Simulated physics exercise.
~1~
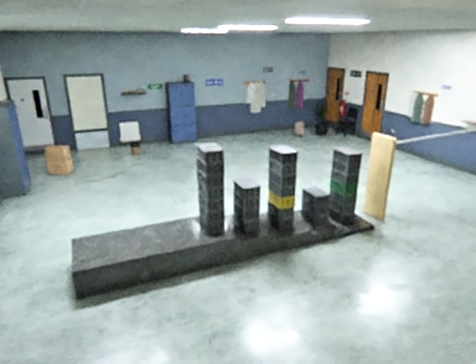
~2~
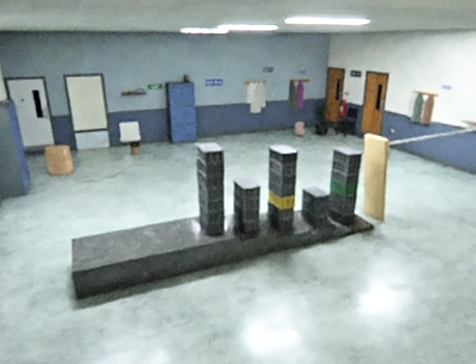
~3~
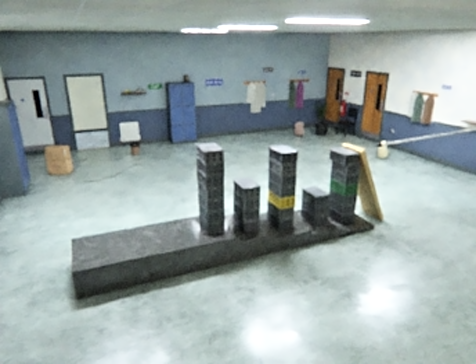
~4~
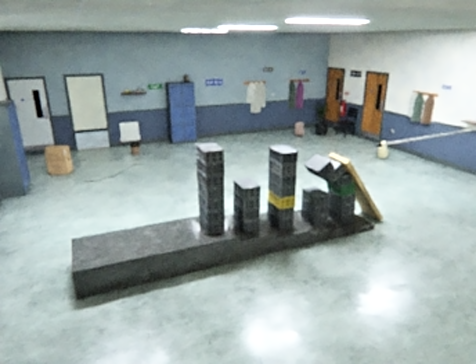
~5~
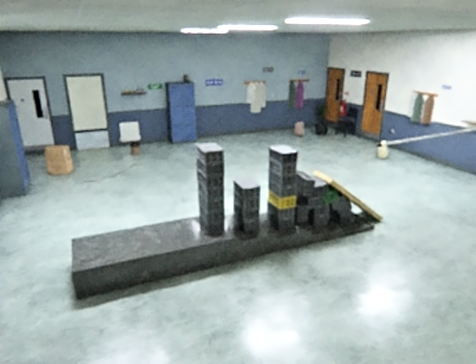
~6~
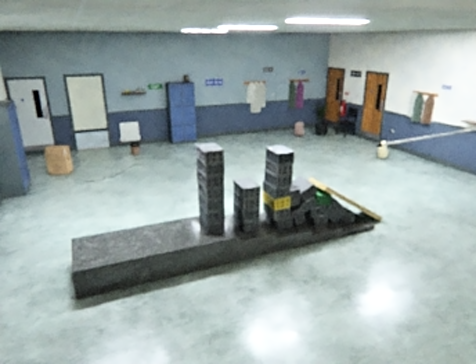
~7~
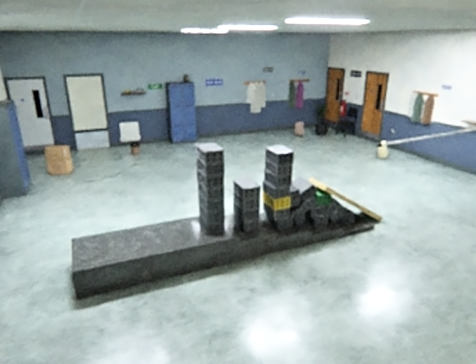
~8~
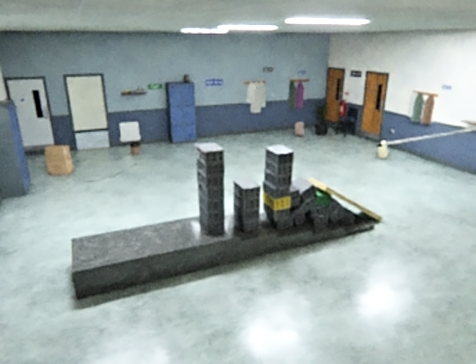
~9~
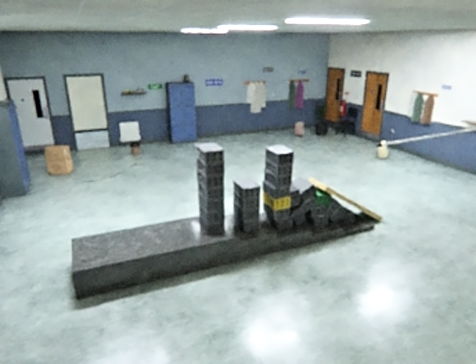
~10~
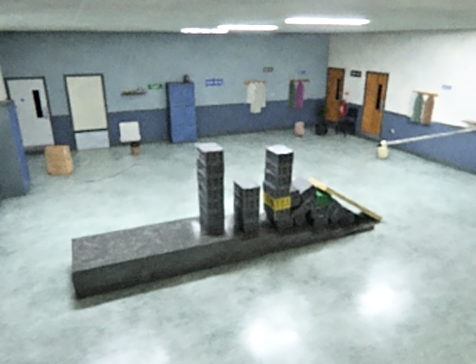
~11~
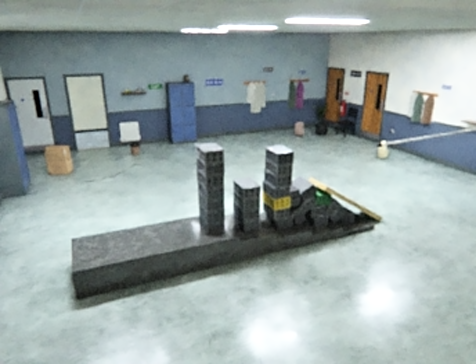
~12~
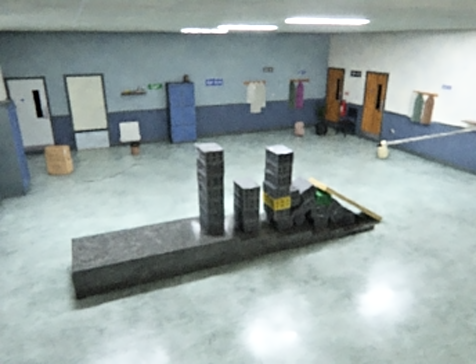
At the start, stacks of dark crates of differing heights stand on a long, low stepped base in a large hall, with a tan board upright at the right end and a pole reaching toward it. The pole nudges the board, which tips left against the nearest stack, the one with a green band. That stack buckles and its upper crates topple left onto the short stack beside it. The board slides down as both crumble into a heap against the yellow-banded stack. At the end, the board rests slanted on the heap, while the three stacks to the left remain standing.
